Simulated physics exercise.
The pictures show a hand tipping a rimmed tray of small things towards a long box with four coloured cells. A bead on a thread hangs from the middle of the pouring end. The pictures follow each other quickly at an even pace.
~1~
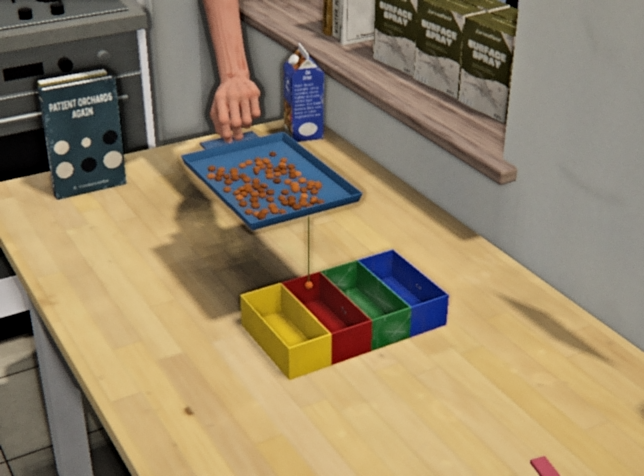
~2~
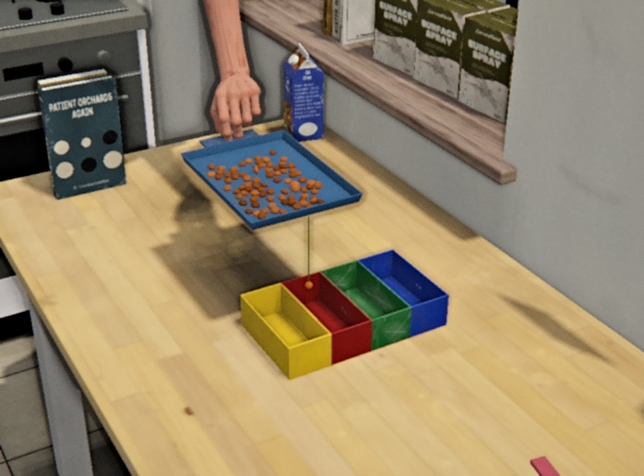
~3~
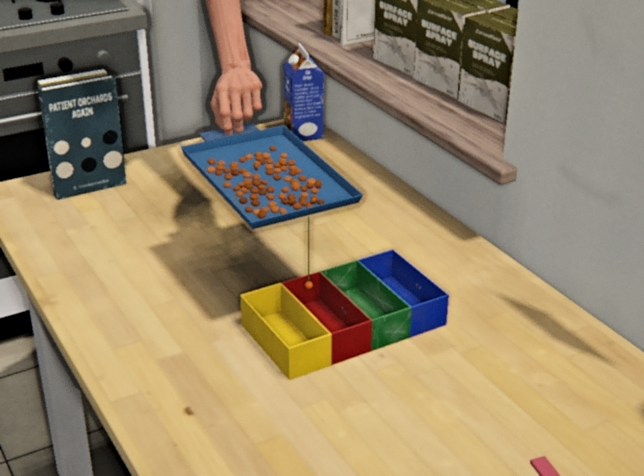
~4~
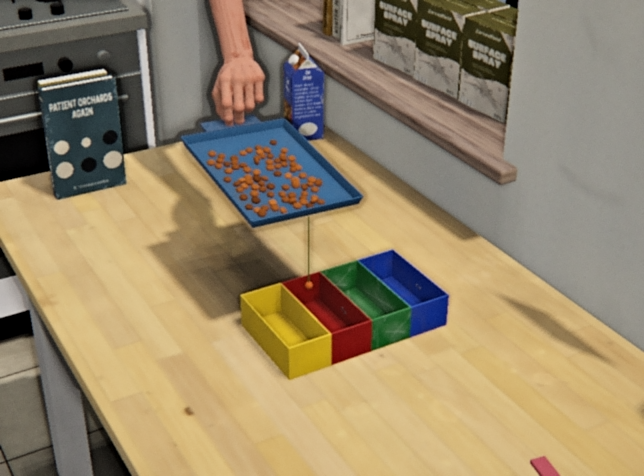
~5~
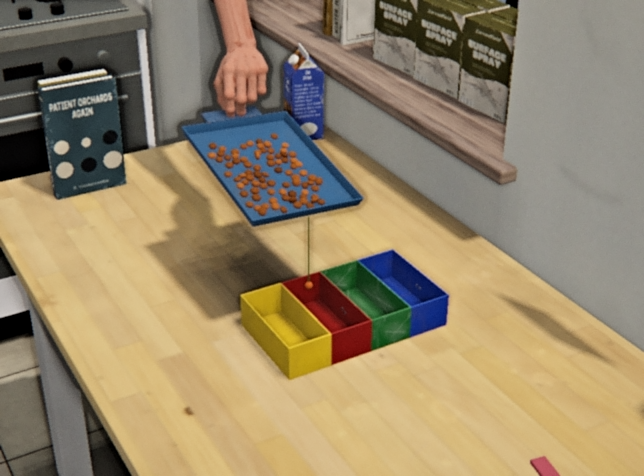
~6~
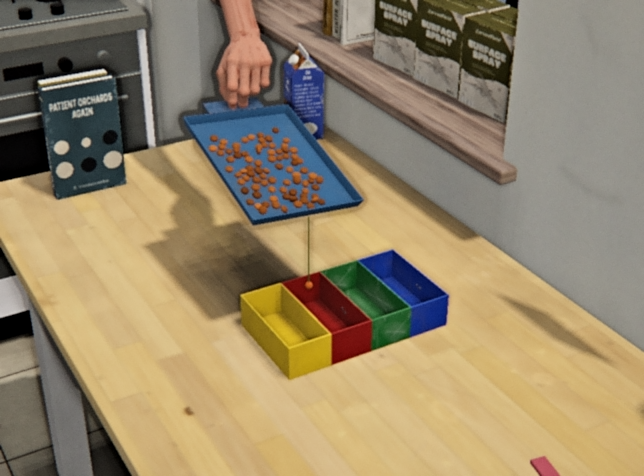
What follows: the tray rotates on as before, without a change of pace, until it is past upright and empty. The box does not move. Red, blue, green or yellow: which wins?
Most goes to the green cell.
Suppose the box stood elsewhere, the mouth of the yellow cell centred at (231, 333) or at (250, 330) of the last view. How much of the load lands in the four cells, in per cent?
Near 90 % and 100 %.
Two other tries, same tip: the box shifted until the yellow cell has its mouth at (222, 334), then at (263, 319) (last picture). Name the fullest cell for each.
First the cell in blue, then the green one.
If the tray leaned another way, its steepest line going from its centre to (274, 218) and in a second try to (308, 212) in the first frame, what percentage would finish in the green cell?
Roughly 0 per cent, and 20 per cent.
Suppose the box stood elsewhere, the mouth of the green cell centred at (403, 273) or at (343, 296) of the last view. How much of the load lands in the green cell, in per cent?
Roughly 0 per cent, and 50 per cent.
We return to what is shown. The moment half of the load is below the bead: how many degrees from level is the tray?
Roughly 100°.
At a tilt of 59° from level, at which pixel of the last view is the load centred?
Close to (323, 194).
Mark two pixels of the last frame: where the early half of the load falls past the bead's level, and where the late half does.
The first part at (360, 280); the rest at (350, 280).
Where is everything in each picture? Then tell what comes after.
In the first frame, corners of the pouring end at (252, 221) and (359, 193), level; middle of the load at (264, 186), bits of cat kibble; bead on its thread at (309, 285); yellow cell at (310, 354); red cell at (351, 340); green cell at (391, 326); blue cell at (429, 313).
In the second frame, corners of the pouring end at (253, 221) and (359, 193), level; middle of the load at (264, 185).
In the third frame, corners of the pouring end at (253, 220) and (359, 194), tipped barely, lowest at the right corner; middle of the load at (264, 182).
In the fourth frame, corners of the pouring end at (254, 219) and (360, 195), tipped a little, lowest at the right corner; middle of the load at (265, 179).
In the fifth frame, corners of the pouring end at (254, 218) and (360, 197), tipped a little, lowest at the right corner; middle of the load at (265, 175).
In the sixth frame, corners of the pouring end at (255, 217) and (360, 198), tipped clearly, lowest at the right corner; middle of the load at (266, 171); yellow cell at (310, 354); red cell at (351, 340); green cell at (391, 326); blue cell at (429, 313).
Soon, tray tipped steeply; nearly all on the tray; a small part falling or outside the box.
A while on, tray tipped right over; about a quarter on the tray; about a third in the green cell; a small part in the red cell; a stray few in the yellow cell; about a third falling or outside the box.
Towards the end, tray tipped past a quarter turn; most in the green cell; about a quarter in the red cell; a stray few in the yellow cell; a stray few falling or outside the box.
Finally, tray tipped past a quarter turn; most in the green cell; about a quarter in the red cell; a stray few in the yellow cell; none in the blue cell; a stray few outside the box.
